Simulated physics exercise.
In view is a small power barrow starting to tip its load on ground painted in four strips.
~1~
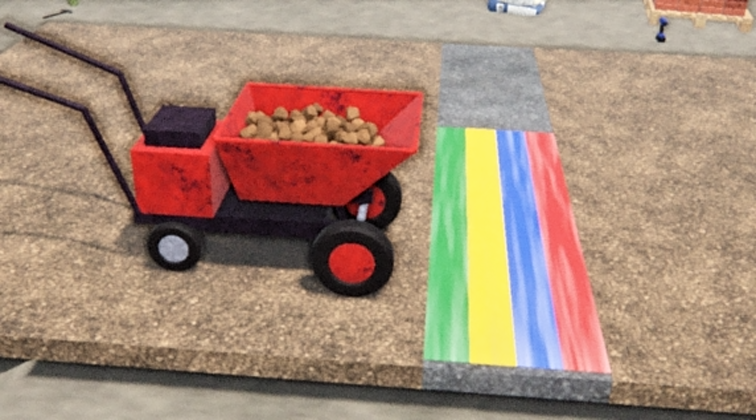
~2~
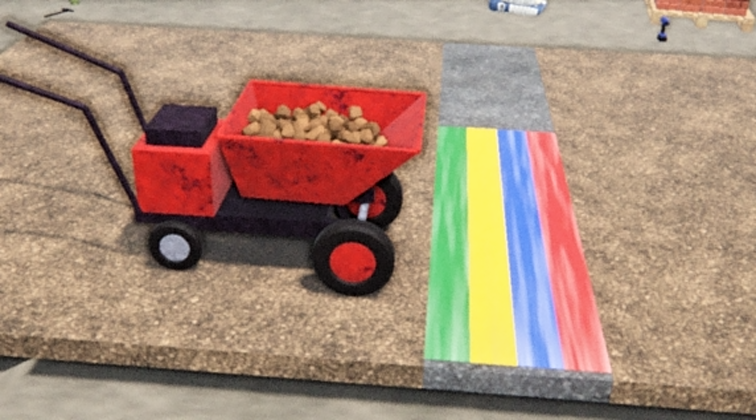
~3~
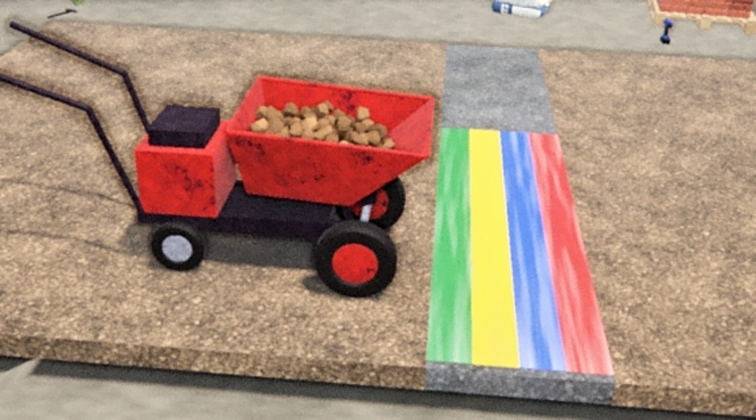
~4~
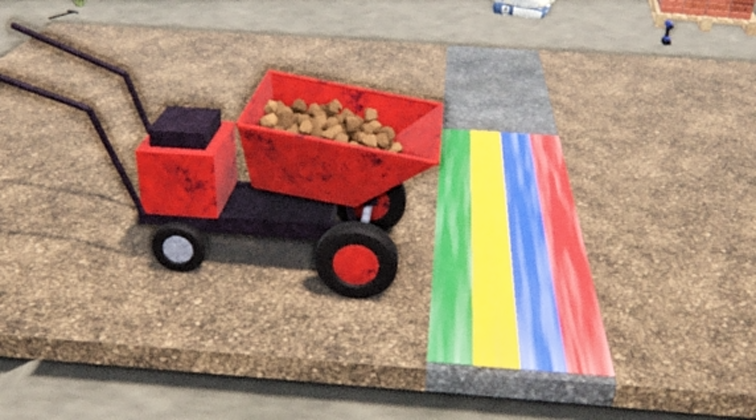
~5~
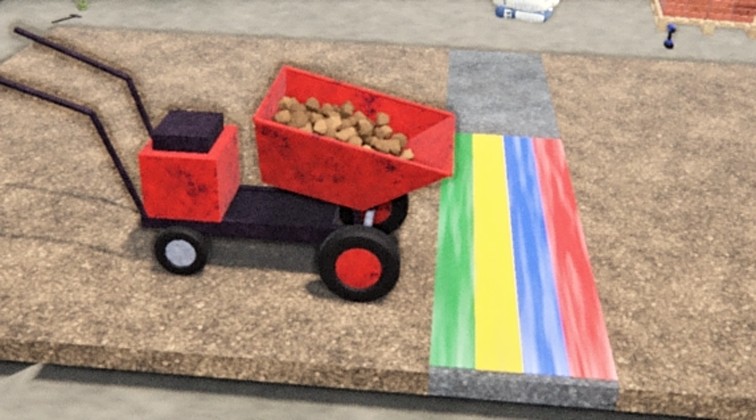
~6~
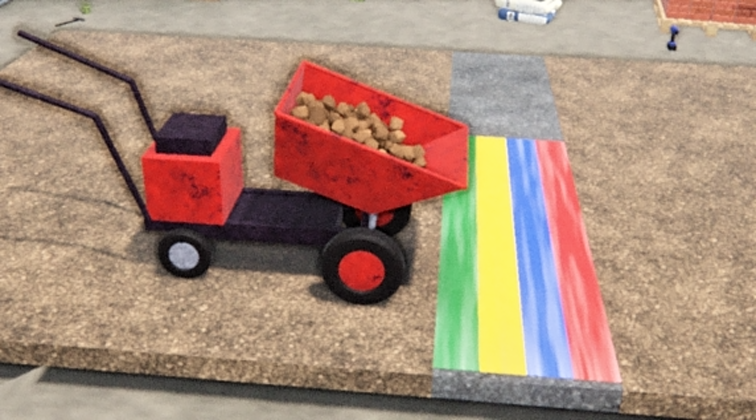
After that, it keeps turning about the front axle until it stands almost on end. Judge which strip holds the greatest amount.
Greatest amount: The blue strip.
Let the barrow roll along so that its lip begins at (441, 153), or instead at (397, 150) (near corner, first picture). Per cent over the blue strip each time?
About 30 per cent, then about 30 per cent.
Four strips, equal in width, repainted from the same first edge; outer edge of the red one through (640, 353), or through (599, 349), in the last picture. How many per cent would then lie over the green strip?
The first gives around 0 %, the second around 0 %.
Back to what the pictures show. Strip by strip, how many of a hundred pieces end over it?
Green strip: 0 %, yellow strip: 15 %, blue strip: 35 %, red strip: 20 %.
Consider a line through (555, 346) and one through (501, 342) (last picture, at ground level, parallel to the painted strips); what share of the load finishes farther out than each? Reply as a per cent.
Respectively 40 and 80 %.
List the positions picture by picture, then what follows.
In the first picture, lip of the skip at (415, 151), level; top of the load at (291, 136), clay clods; green strip at (448, 326); yellow strip at (492, 329); blue strip at (536, 332); red strip at (580, 336).
In the second picture, lip of the skip at (418, 152), level; top of the load at (293, 135).
In the third picture, lip of the skip at (427, 157), tipped barely; top of the load at (301, 133).
In the fourth picture, lip of the skip at (437, 163), tipped a little; top of the load at (302, 120).
In the fifth picture, lip of the skip at (450, 175), tipped a little; top of the load at (307, 129).
In the sixth picture, lip of the skip at (465, 188), tipped clearly; top of the load at (323, 127); green strip at (457, 334); yellow strip at (501, 338); blue strip at (546, 341); red strip at (591, 345).
Soon after the last picture, skip tipped steeply; all in the skip.
A little later, skip tipped steeply; most in the skip; a small part over the yellow strip; a small part over the blue strip; a stray few over the red strip.
Later still, skip tipped right over; about a quarter in the skip; a small part over the yellow strip; about a third over the blue strip; about a quarter over the red strip; a small part off the paint.
At rest, skip tipped right over; about a quarter in the skip; none over the green strip; about a quarter over the yellow strip; about a third over the blue strip; about a quarter over the red strip; a small part off the paint.
